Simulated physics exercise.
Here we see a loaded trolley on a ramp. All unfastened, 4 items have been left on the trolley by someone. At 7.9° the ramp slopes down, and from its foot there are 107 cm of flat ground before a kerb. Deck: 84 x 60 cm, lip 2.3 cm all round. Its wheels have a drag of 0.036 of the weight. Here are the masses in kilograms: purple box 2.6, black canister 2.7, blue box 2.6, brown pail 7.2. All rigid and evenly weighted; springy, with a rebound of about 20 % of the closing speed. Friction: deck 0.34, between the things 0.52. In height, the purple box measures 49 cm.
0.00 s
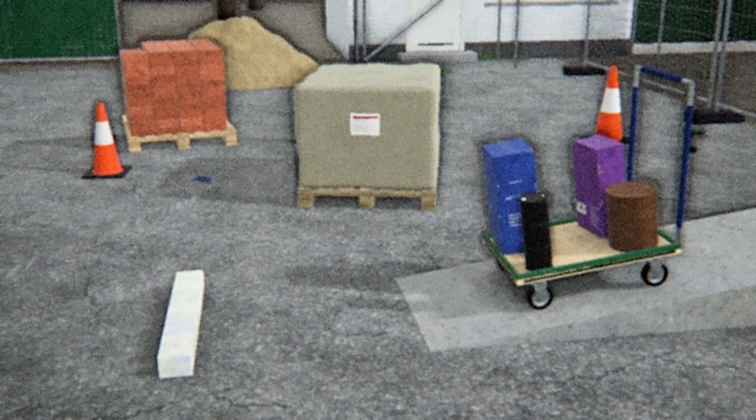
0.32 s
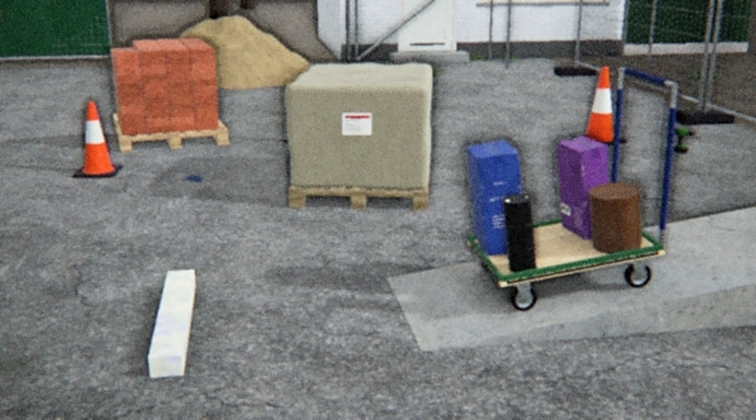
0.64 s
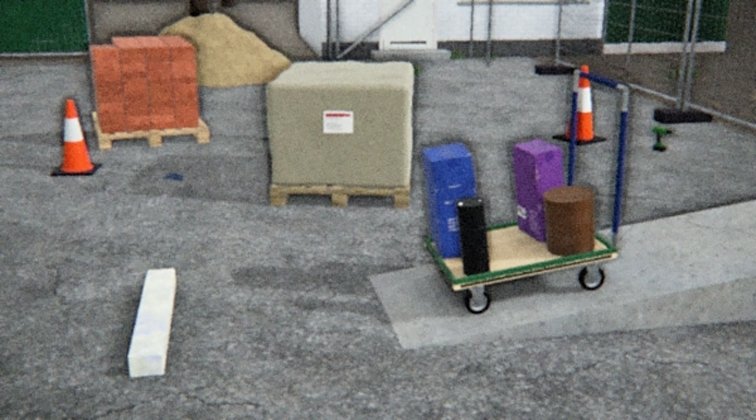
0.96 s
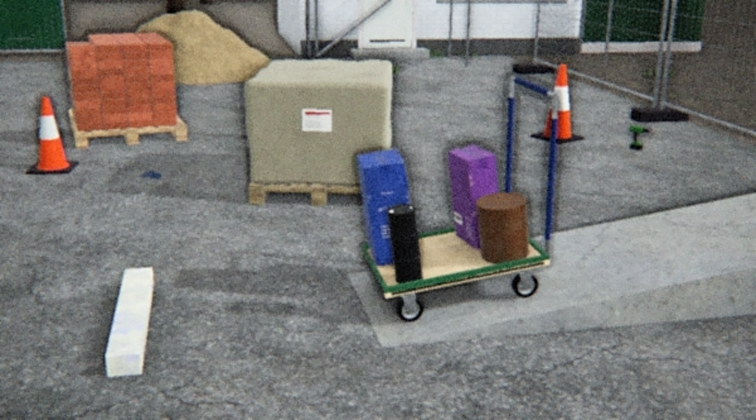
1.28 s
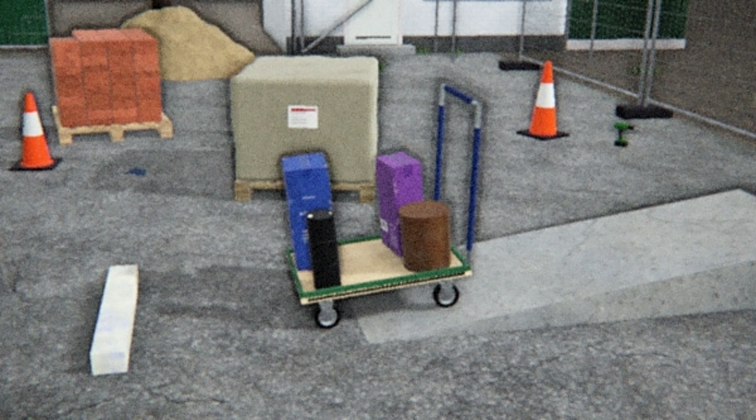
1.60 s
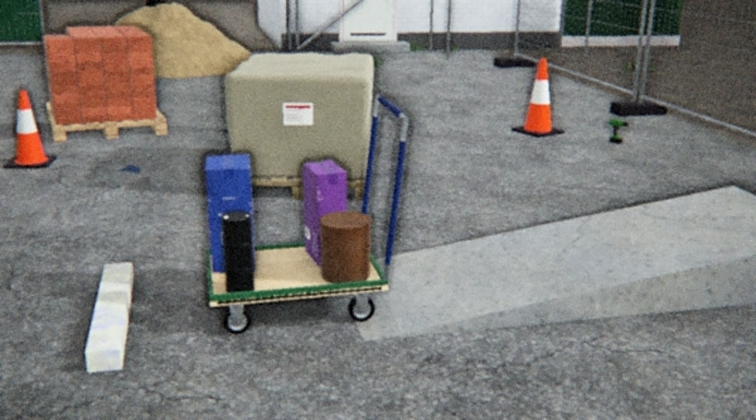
In a paved yard with a wrapped pallet load, bricks and traffic cones, a trolley carrying blue and purple boxes, a black canister and a brown pail stands on a pale ramp. It rolls left down the ramp, then crosses flat ground towards a white kerb, its load still upright.
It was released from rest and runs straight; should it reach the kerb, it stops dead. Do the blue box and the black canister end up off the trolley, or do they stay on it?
Result: The blue box ends up off the cart, the black canister ends up off the cart.
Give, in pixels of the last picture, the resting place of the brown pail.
Its middle settles close to pixel (217, 258).
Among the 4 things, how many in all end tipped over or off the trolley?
That gives 2.
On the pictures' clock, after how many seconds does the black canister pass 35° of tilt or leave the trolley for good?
That first happens close to 2.3 seconds.
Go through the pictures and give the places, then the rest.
In the first frame, 157 cm to the kerb; blue box (512, 197); black canister (536, 232).
In the second frame, 154 cm to the kerb; purple box (584, 188); brown pail (616, 218).
In the third frame, 140 cm to the kerb; purple box (539, 190); brown pail (570, 221).
In the fourth frame, 116 cm to the kerb; purple box (475, 197); brown pail (503, 228).
In the fifth frame, 83 cm to the kerb; purple box (401, 204); brown pail (426, 237).
In the sixth frame, 43 cm to the kerb; blue box (231, 214); black canister (239, 253).
After 2.10 s, trolley at the kerb; blue box tipped 12° from how it sat near (124, 216); black canister tipped 9° from how it sat near (119, 259); purple box slid 10 cm.
After 2.60 s, trolley at the kerb; black canister and blue box now off the trolley; purple box tipped 12° from how it sat; brown pail slid 16 cm.
At rest (4.5 s), off the trolley, black canister and blue box; not toppled but over 10 cm from the start, purple box and brown pail. Seen from the same camera at the end, blue box near (67, 270), black canister near (76, 306).
